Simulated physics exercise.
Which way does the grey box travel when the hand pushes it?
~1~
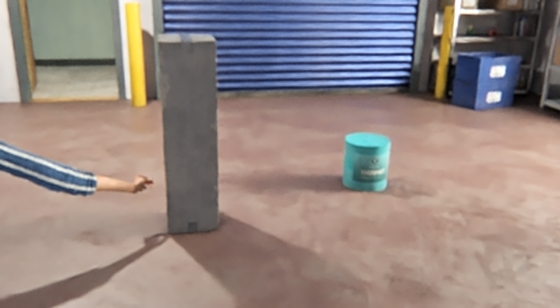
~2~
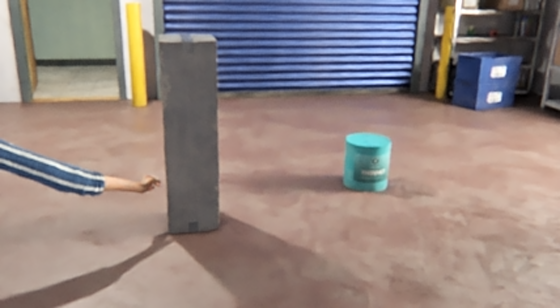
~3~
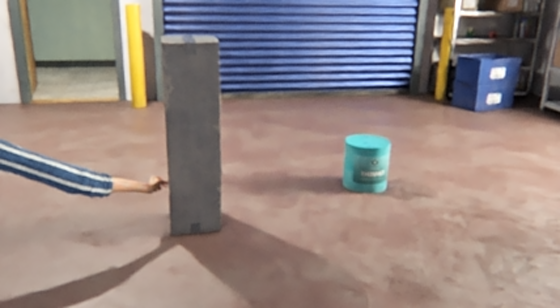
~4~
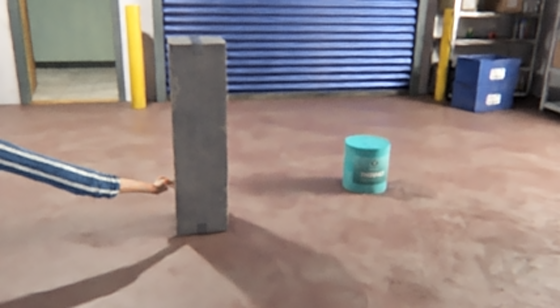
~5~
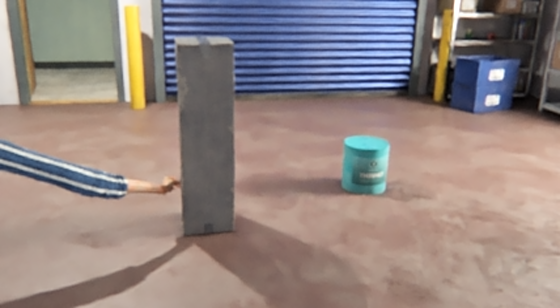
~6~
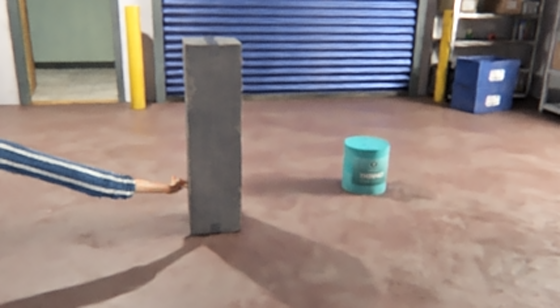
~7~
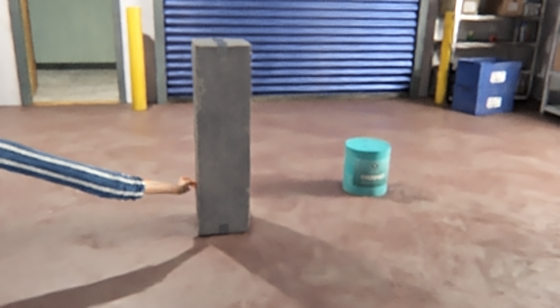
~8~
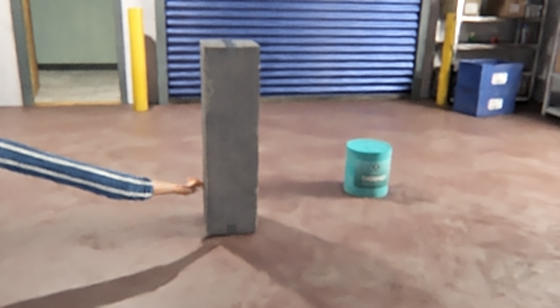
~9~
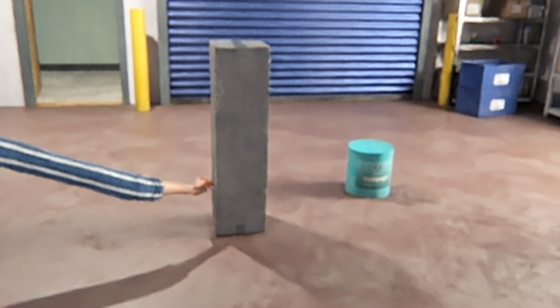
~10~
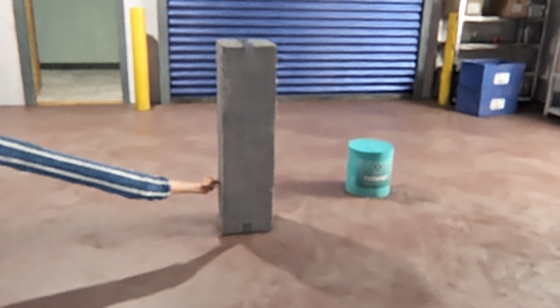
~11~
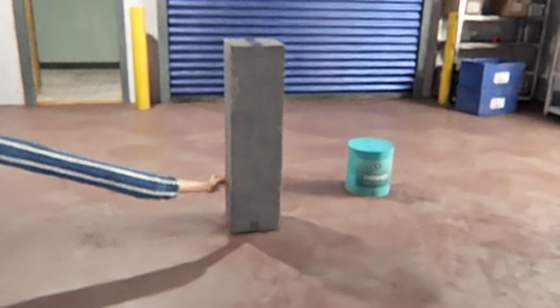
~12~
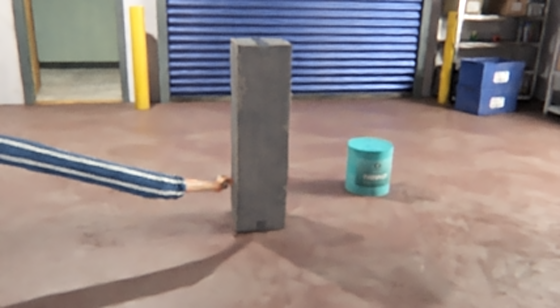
The grey box slides to the right, towards the side where the turquoise pail sits.
